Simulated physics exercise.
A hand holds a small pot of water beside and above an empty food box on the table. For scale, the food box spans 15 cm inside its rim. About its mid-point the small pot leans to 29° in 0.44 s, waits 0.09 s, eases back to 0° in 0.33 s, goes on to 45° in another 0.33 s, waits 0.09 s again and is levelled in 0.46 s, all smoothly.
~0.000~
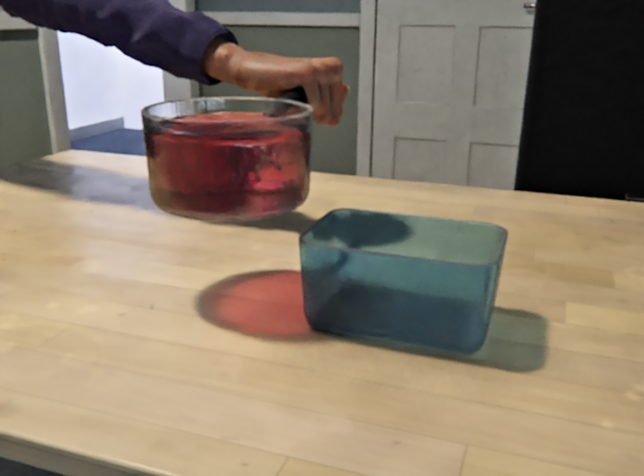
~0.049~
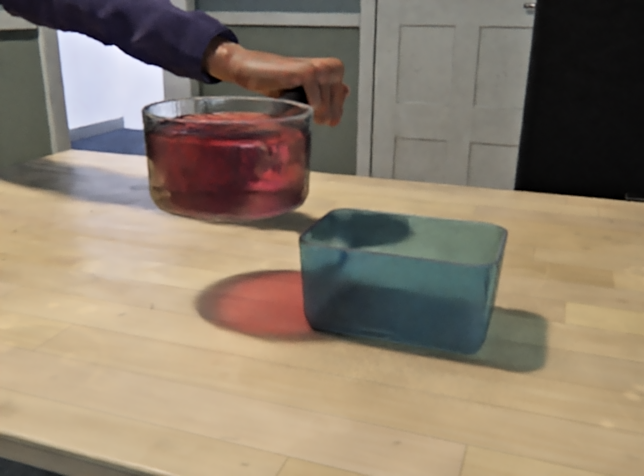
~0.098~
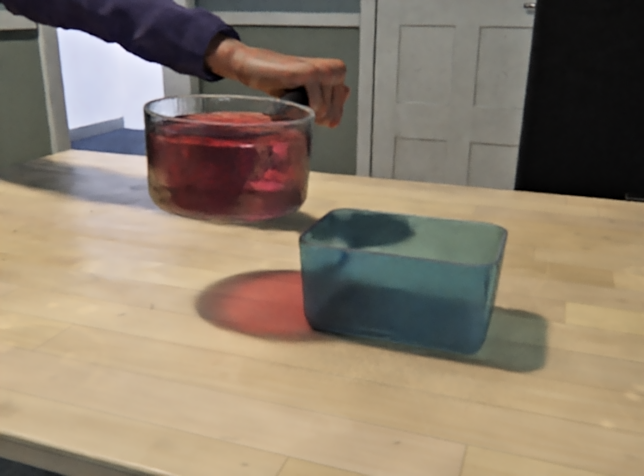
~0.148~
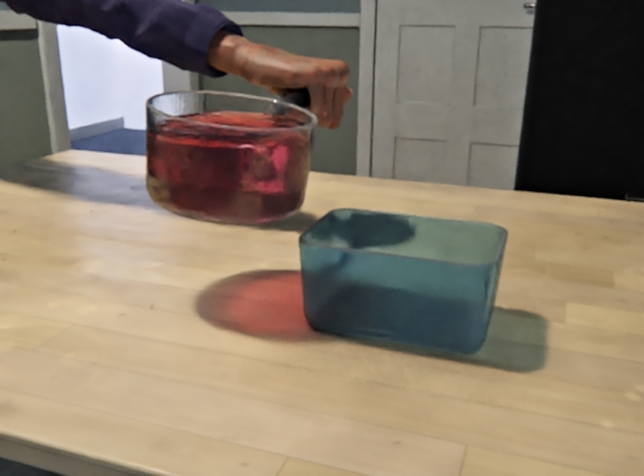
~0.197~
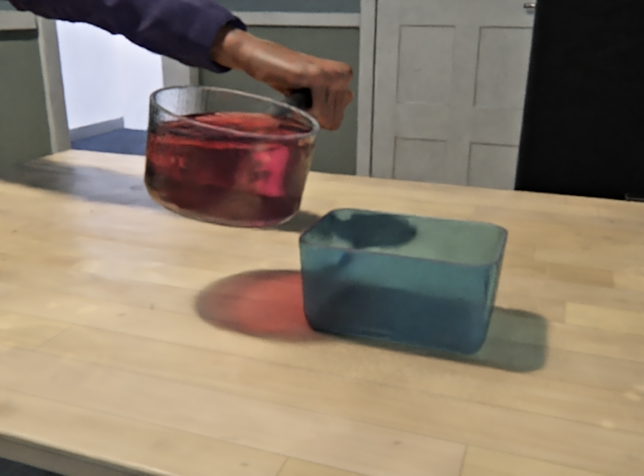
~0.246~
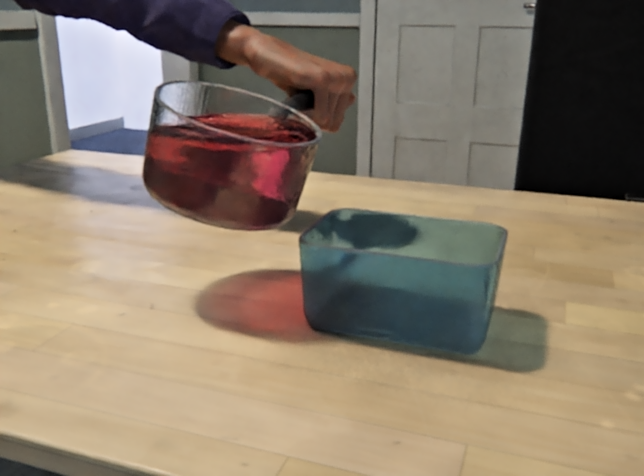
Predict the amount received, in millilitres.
The food box gets roughly 350 ml.
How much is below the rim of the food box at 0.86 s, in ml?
Close to 120 ml.
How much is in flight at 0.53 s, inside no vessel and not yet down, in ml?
About 60 ml.
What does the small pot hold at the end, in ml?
About 490 ml.
Then, 0.53 s in, the tilt is 29° and the food box has 45 ml, the small pot 755 ml, and 0 ml is on the table.
Then, 0.86 s in, the tilt is 0° and the food box has 120 ml, the small pot 730 ml, and 5 ml is on the table.
Then, 1.28 s in, the tilt is 45° and the food box has 205 ml, the small pot 560 ml, and 5 ml is on the table.
Then, 1.61 s in, the tilt is 8° and the food box has 350 ml, the small pot 490 ml, and 15 ml is on the table.
Finally, the food box has 350 ml, the small pot 490 ml, and 15 ml is on the table.
